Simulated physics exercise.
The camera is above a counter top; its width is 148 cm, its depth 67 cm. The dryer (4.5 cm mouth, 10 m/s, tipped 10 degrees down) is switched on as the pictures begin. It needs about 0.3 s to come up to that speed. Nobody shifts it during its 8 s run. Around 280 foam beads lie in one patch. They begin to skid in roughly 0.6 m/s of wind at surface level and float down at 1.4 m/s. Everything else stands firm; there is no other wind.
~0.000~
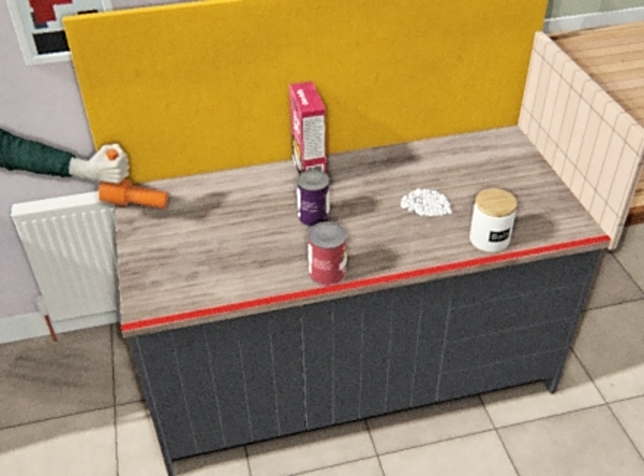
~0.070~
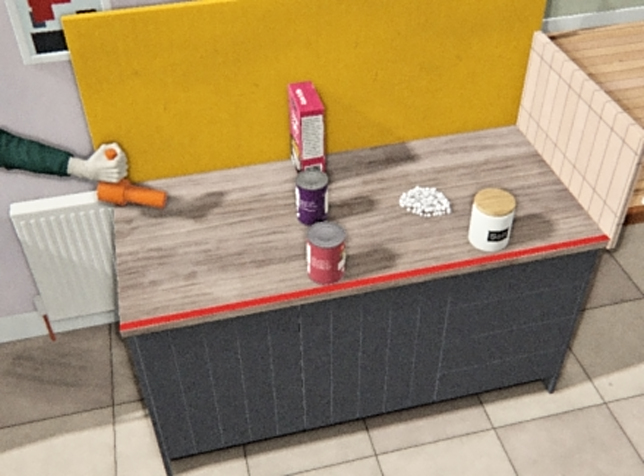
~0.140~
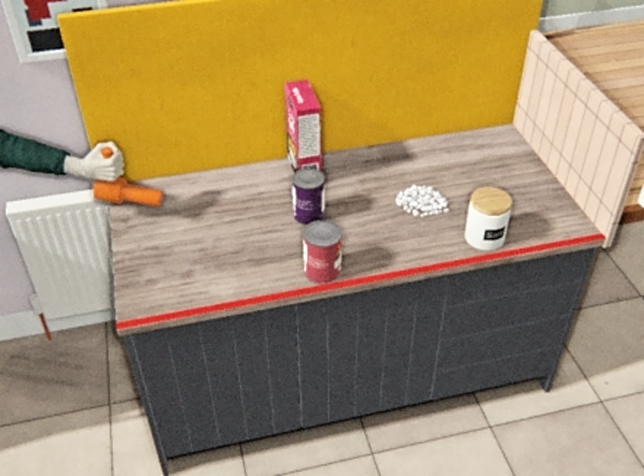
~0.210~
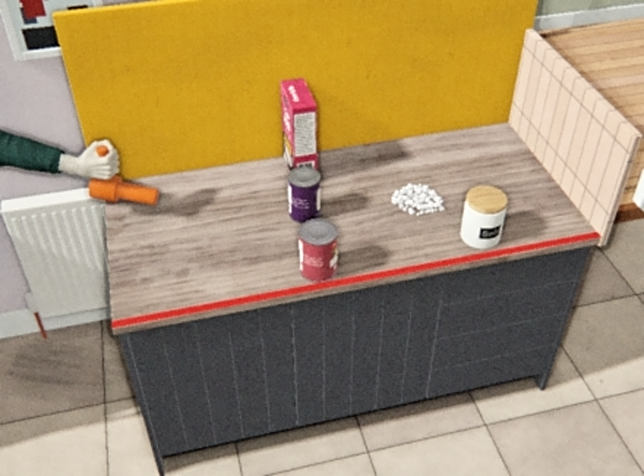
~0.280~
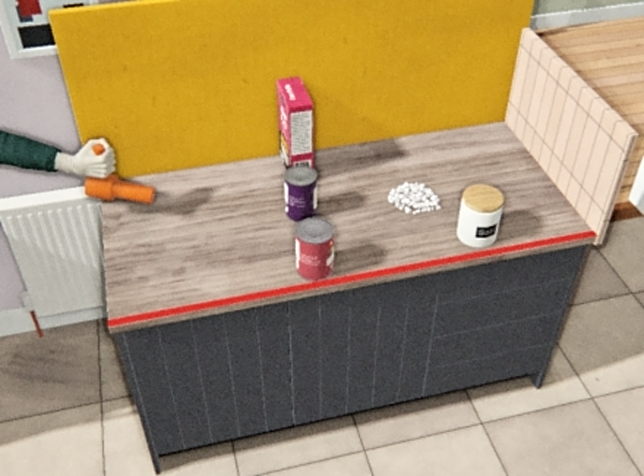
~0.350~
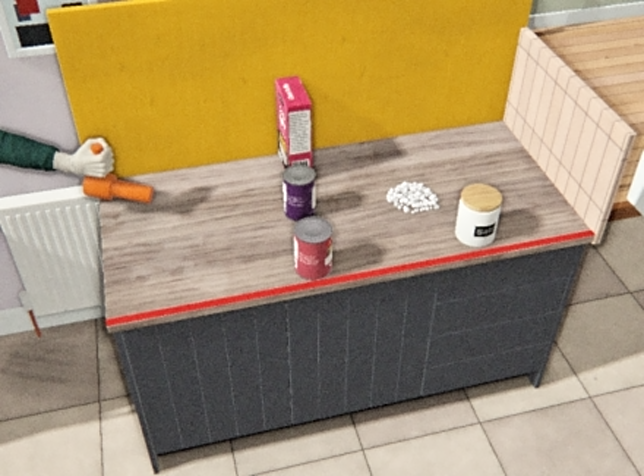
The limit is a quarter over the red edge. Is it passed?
More than a quarter over the red edge: No.
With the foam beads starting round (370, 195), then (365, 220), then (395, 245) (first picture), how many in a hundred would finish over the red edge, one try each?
In that order: 0 %, 25 %, 60 %.
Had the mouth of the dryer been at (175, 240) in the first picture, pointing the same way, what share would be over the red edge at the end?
It would be near 0 %.
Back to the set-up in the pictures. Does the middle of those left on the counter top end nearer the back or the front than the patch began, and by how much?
Towards the back, some 5 cm.
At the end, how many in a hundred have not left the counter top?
Some 100 per cent.
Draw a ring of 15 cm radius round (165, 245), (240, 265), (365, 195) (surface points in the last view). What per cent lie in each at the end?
In turn about 0 %, 0 %, 30 %.
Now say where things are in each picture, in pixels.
In the first picture, the middle of the foam beads is near (429, 204), none has stirred yet and the mouth of the dryer is at (166, 201).
In the second picture, the middle of the foam beads is near (425, 203), none has stirred yet and the red edge is centred on (380, 283).
In the third picture, the middle of the foam beads is near (421, 202), none has stirred yet, the top of a jar is at (492, 199) and the top of a tin is at (308, 178).
In the fourth picture, the middle of the foam beads is near (417, 201) and none has stirred yet.
In the fifth picture, the middle of the foam beads is near (413, 199) and none has stirred yet.
In the sixth picture, the middle of the foam beads is near (412, 199) and none has stirred yet.
After 1.6 s, 0 % are over the red edge; the middle of those still in play is near (418, 195); 5 % have settled or left.
After 2.6 s, 0 % are over the red edge; the middle of those still in play is near (422, 195); 7 % have settled or left.
After 4.4 s, 1 % are over the red edge; the middle of those still in play is near (425, 190); 11 % have settled or left.
After 8.0 s, at the end, 1 % are over the red edge; the middle of those still in play is near (432, 189).
